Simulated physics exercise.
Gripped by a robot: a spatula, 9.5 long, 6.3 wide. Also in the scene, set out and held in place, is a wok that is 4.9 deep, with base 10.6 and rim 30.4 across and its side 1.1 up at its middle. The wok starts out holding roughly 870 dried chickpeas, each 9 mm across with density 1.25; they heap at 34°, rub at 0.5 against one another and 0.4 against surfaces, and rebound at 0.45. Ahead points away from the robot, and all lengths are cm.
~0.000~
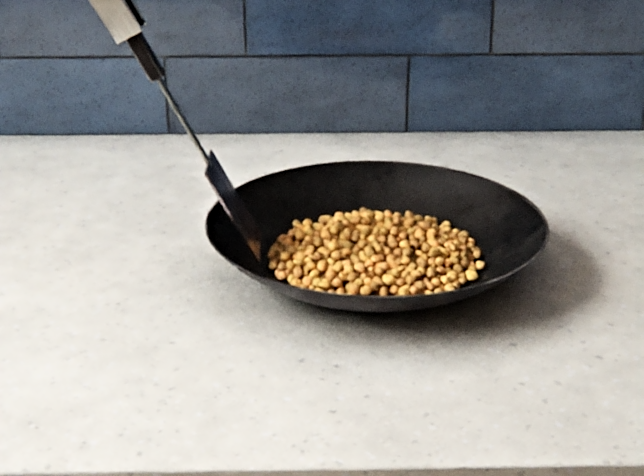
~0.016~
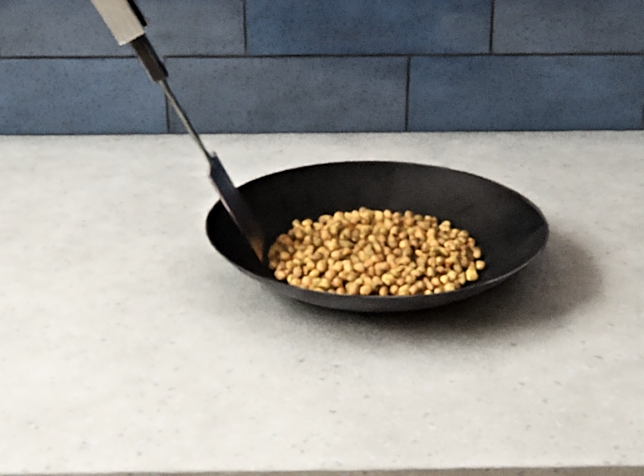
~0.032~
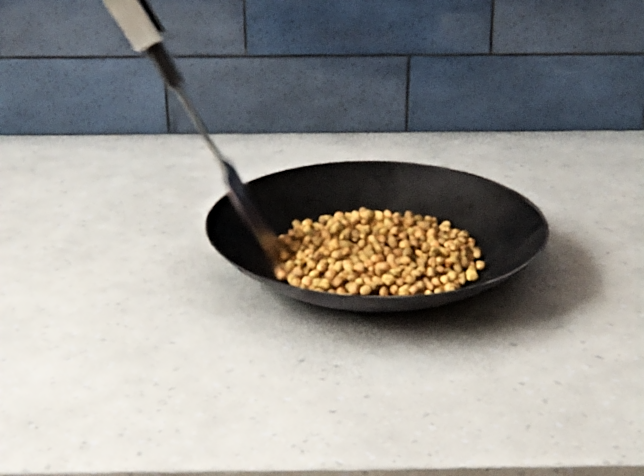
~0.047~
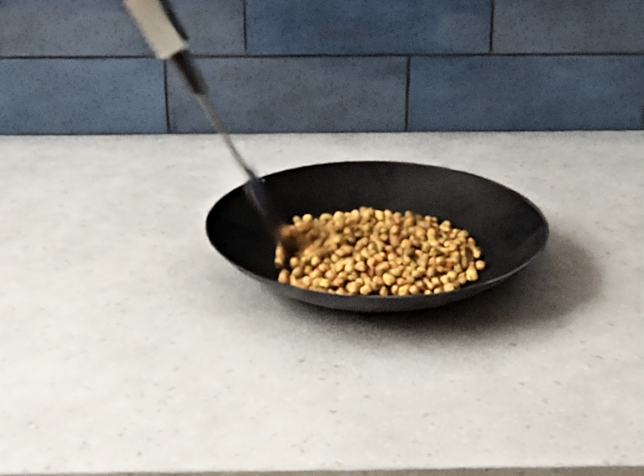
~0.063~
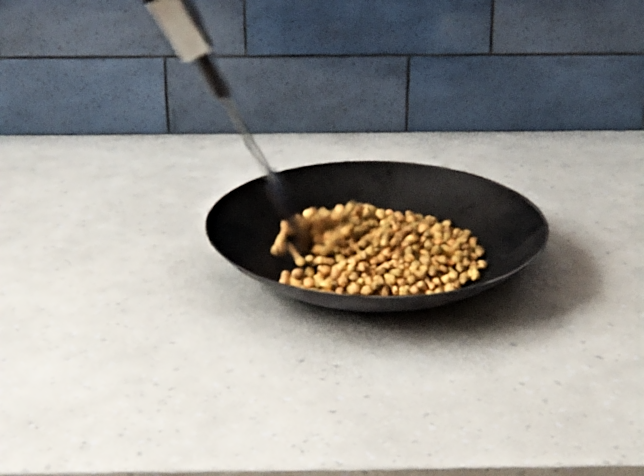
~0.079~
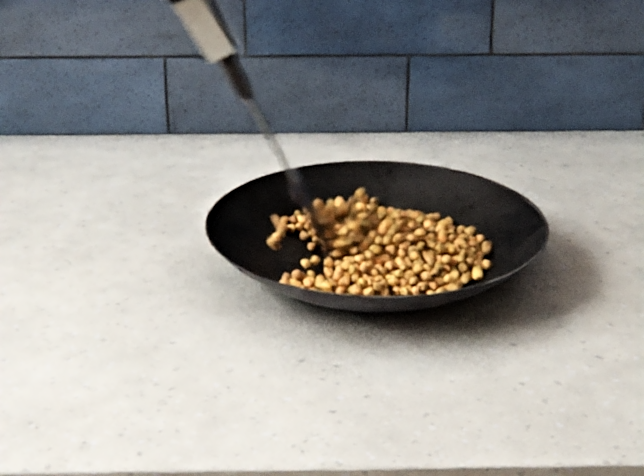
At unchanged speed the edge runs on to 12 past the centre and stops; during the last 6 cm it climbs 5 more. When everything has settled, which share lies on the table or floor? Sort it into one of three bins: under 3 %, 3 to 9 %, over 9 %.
Bin: Over 9 %.
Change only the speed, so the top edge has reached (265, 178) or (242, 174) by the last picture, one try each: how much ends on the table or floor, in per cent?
Roughly 15 per cent, then roughly 5 per cent.
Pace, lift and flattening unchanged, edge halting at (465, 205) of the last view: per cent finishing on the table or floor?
15 %, roughly.
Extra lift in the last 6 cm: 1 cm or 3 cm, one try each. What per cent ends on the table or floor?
Result: Approx. 30 % and 25 %, one try each.
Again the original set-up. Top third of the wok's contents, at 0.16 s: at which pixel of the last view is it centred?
Near (456, 227).
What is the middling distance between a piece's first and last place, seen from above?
About 4 cm.
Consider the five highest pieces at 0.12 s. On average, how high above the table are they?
They are around 8 cm up.
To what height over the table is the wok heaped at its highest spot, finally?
Height at the end: Around 4.0 cm.
After 0.12 s, sloping 63°, highest piece 10 above the table; 868 in the wok, 1 on the blade or in flight.
After 0.16 s, sloping 63°, highest piece 15 above the table; 868 in the wok, 1 on the blade or in flight.
After 0.38 s, sloping 63°, highest piece 15 above the table; 654 in the wok, 98 on the table or floor, 117 on the blade or in flight.
After 1.43 s, sloping 63°, highest piece 4 above the table; 654 in the wok, 215 on the table or floor.
In the end, 654 in the wok, 215 on the table or floor. That is 25 % on the table or floor.
